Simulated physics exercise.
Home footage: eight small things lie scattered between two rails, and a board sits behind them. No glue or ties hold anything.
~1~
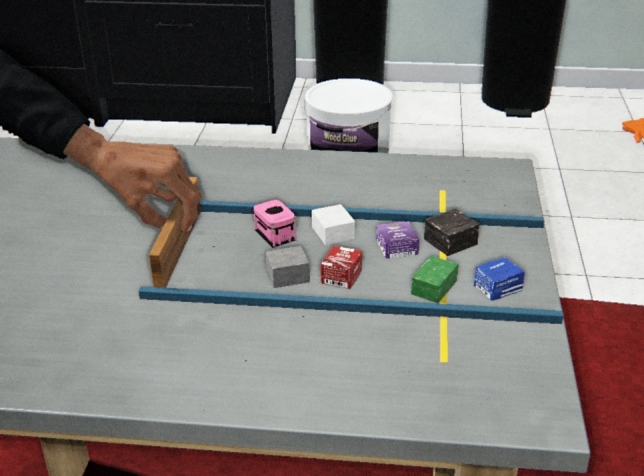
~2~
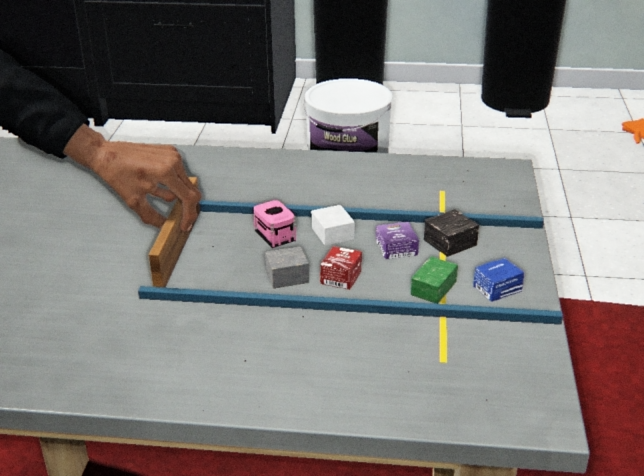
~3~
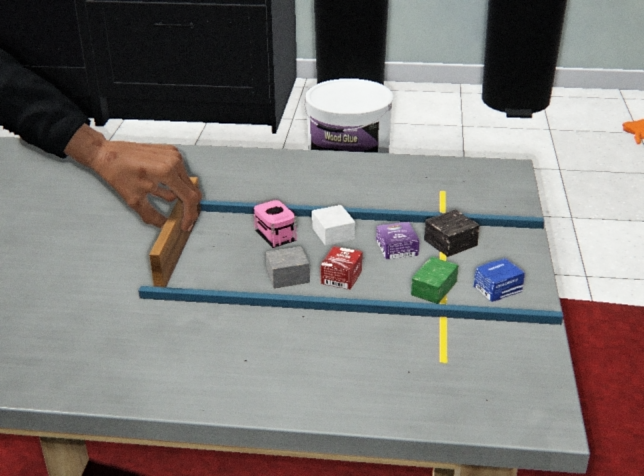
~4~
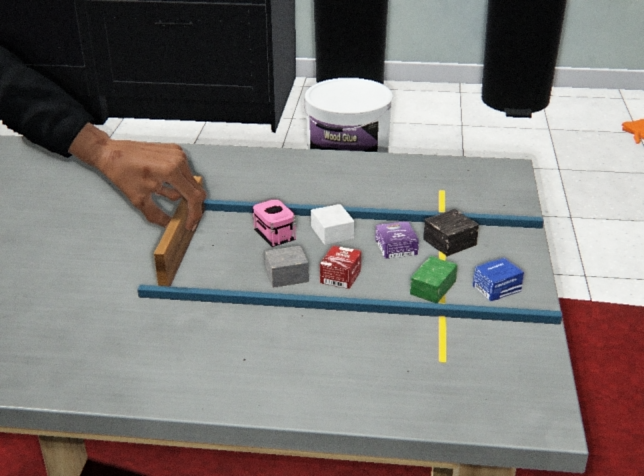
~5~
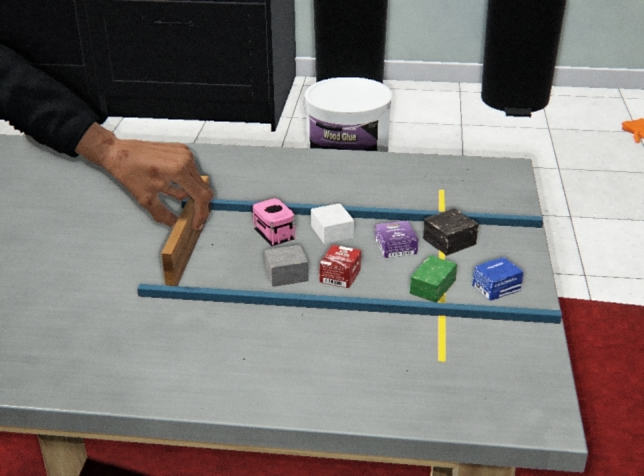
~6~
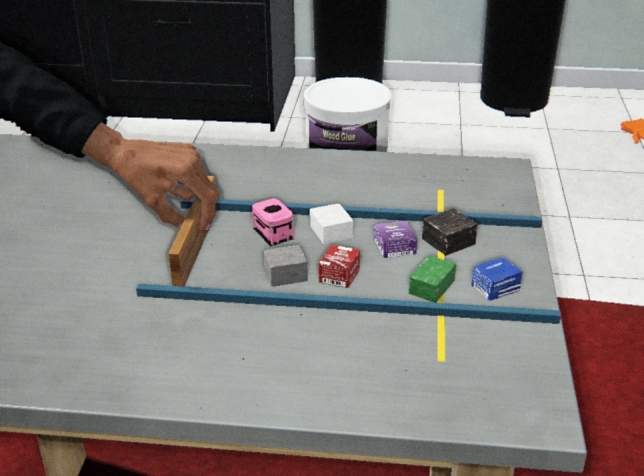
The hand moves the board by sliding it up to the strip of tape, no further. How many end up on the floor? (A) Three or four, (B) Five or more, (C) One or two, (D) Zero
The answer is C.
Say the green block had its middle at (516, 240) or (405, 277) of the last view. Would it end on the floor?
First place, it is gone; second place, it is safe.
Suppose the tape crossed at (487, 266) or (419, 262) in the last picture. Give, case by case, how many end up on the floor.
On the floor, 4 then 0.
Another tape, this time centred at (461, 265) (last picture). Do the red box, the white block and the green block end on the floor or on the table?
The red box keeps its place, the white block keeps its place and the green block keeps its place.
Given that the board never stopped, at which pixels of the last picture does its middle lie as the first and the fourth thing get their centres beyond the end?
Around (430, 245); afterwards around (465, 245).
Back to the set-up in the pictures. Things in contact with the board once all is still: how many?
2 touch it.
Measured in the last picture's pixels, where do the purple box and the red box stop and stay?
Around (528, 246), then around (496, 276).
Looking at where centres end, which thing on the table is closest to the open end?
The one you want is the purple box.
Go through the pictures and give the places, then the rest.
The first picture shows blue box (499, 279); black block (451, 232); green block (435, 279); board (177, 231); tape (443, 264).
The second picture shows black block (451, 232); white block (333, 225).
The third picture shows green block (435, 280); pink case (275, 223).
The fourth picture shows blue box (498, 279); purple box (397, 240).
The fifth picture shows black block (450, 231); board (188, 230).
The sixth picture shows blue box (497, 279); black block (450, 231); green block (433, 279); board (195, 230); tape (441, 263).
A little later, none off yet; blue box at rest near (497, 279); black block at rest near (450, 231); green block at rest near (433, 279).
Next, none off yet; blue box at rest near (497, 279); black block shifted a little near (461, 232); green block at rest near (433, 279).
Later still, none off yet; blue box shifted about its own width near (533, 283); black block shifted well along near (522, 230); green block shifted about its own width near (493, 282).
When it is over, the number that fall off is one or two; down, black block and blue box.
